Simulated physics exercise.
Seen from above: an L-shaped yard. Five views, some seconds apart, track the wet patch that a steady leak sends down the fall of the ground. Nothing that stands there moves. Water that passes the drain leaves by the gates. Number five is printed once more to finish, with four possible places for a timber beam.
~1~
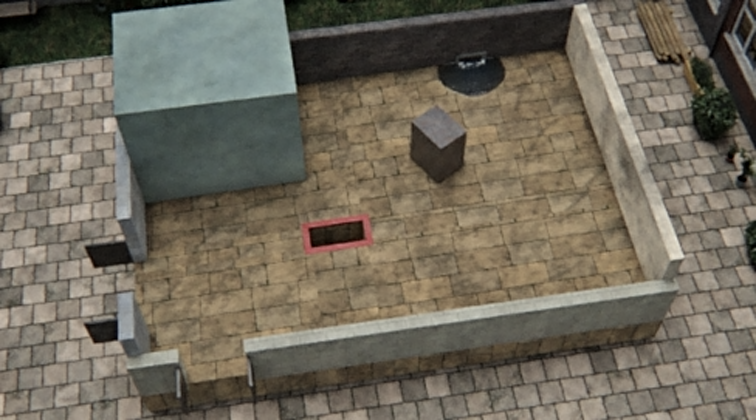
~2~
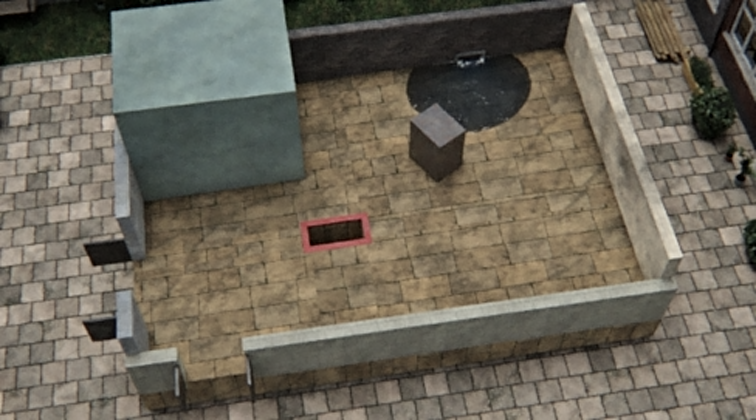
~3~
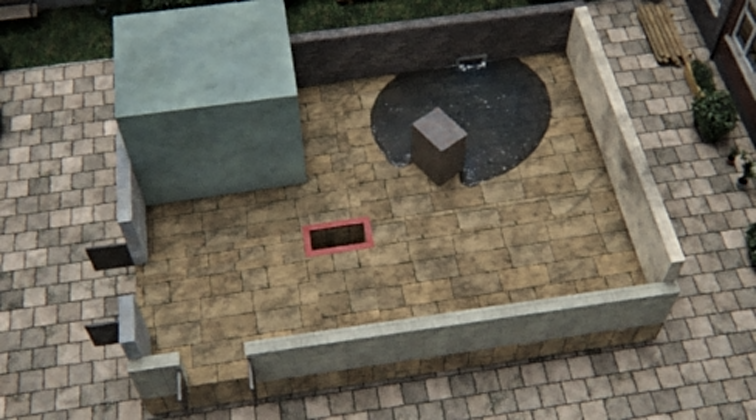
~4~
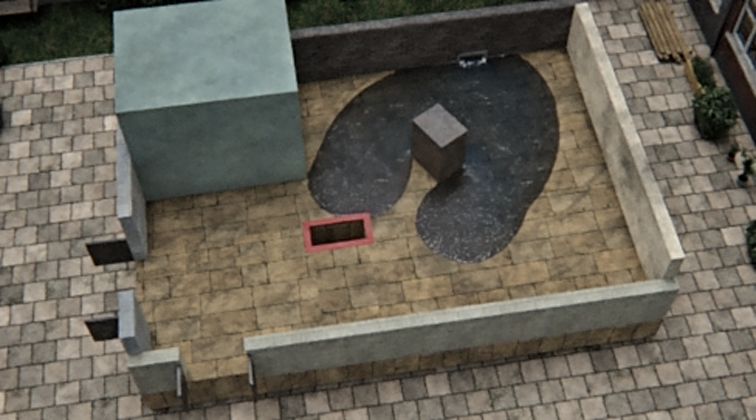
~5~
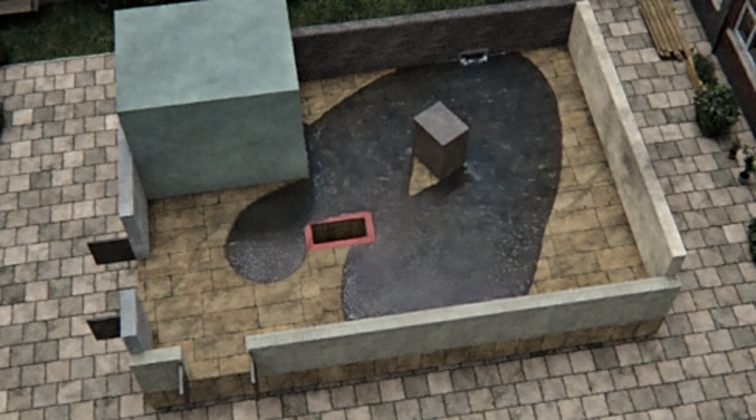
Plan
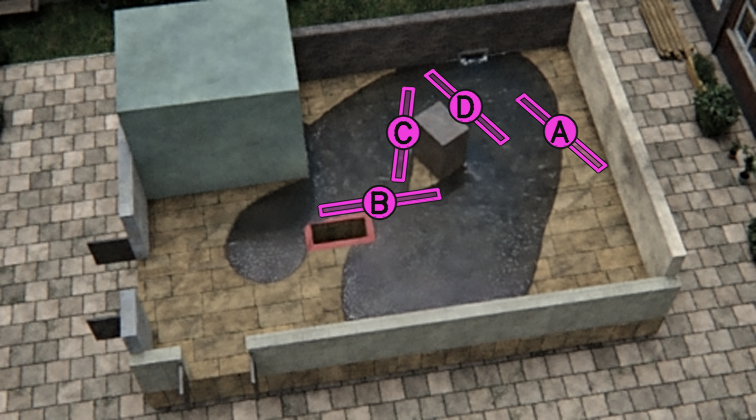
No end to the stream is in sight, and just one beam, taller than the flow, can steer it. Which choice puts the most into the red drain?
Spot A.
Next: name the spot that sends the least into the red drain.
That would be B.
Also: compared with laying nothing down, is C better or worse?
Spot C is worse.
On the marked copy, A from (520, 97) to (601, 168); B from (320, 210) to (438, 193); C from (398, 180) to (408, 88); D from (429, 73) to (504, 141).
With A, about 25 % of the stream goes into the red drain, about 74 % out by the gates.
With B, next to none of the stream goes into the red drain, about 99 % out by the gates.
With C, about 6 % of the stream goes into the red drain, about 94 % out by the gates.
With D, about 5 % of the stream goes into the red drain, about 95 % out by the gates.
